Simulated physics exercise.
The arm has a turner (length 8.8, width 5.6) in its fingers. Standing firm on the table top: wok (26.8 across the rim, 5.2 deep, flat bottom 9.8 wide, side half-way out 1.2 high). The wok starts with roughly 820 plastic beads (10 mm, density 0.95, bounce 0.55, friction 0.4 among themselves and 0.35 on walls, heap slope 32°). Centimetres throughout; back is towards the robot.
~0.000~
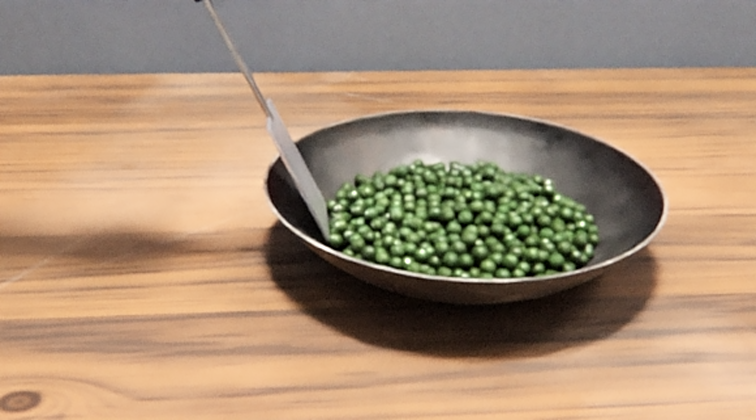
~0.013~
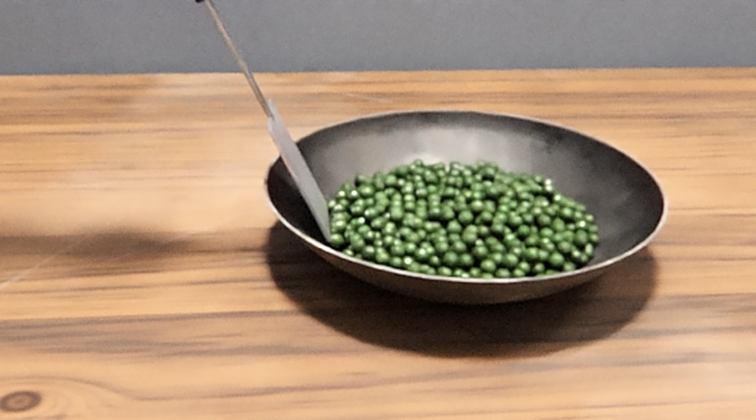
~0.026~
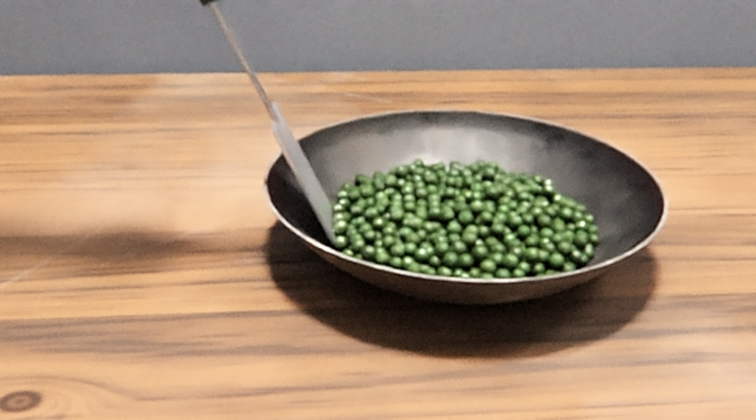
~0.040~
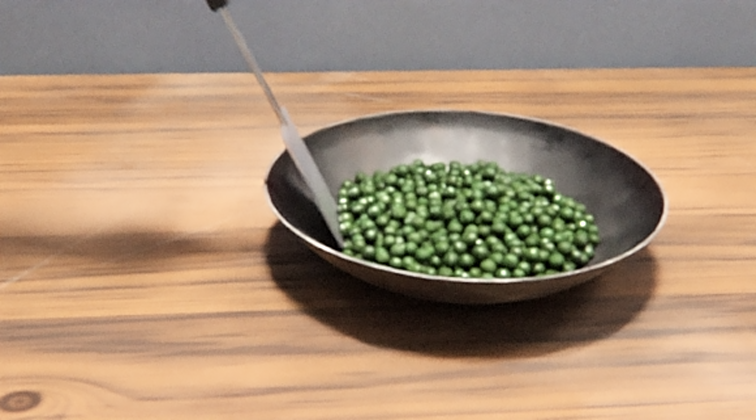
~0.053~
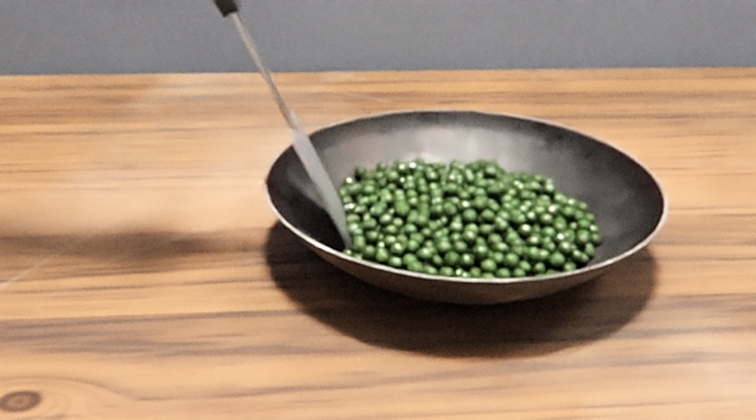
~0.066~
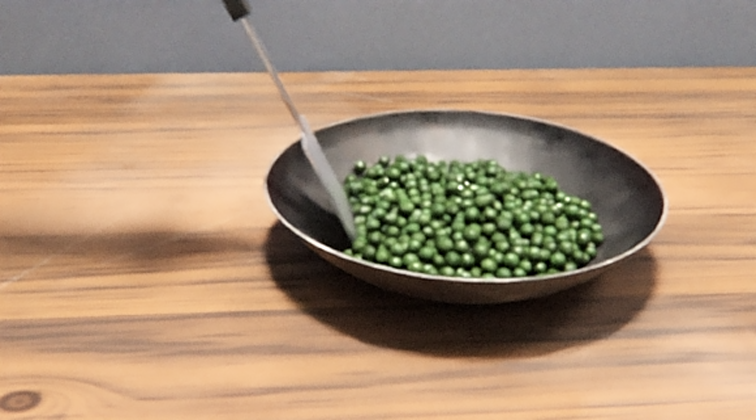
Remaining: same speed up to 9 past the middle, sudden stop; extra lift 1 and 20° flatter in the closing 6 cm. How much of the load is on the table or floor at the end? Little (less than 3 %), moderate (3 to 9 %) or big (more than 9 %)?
Share on the table or floor: Moderate (3 to 9 %).
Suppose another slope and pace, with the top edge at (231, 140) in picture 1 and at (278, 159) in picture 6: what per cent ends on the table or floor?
About 10 per cent.
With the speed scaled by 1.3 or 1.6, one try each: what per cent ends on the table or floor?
Some 10 and 10 per cent.
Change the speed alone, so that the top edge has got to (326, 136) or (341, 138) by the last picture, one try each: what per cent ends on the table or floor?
About 15 and 20 per cent.
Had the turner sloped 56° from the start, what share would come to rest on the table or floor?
In that case some 5 per cent.
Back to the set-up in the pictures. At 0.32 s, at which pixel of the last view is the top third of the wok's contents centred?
At about (559, 194).
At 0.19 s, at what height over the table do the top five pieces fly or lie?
Roughly 4 cm.
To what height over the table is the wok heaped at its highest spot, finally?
Roughly 6.5 cm.
After 0.19 s, sloping 65°, highest piece 5 above the table; 821 in the wok.
After 0.32 s, sloping 58°, highest piece 6 above the table; 821 in the wok.
After 0.58 s, sloping 45°, highest piece 7 above the table; 777 in the wok, 40 on the table or floor, 4 on the blade or in flight.
After 1.63 s, sloping 45°, highest piece 7 above the table; 773 in the wok, 48 on the table or floor.
In the end, 773 in the wok, 48 on the table or floor. That is 6 % on the table or floor.
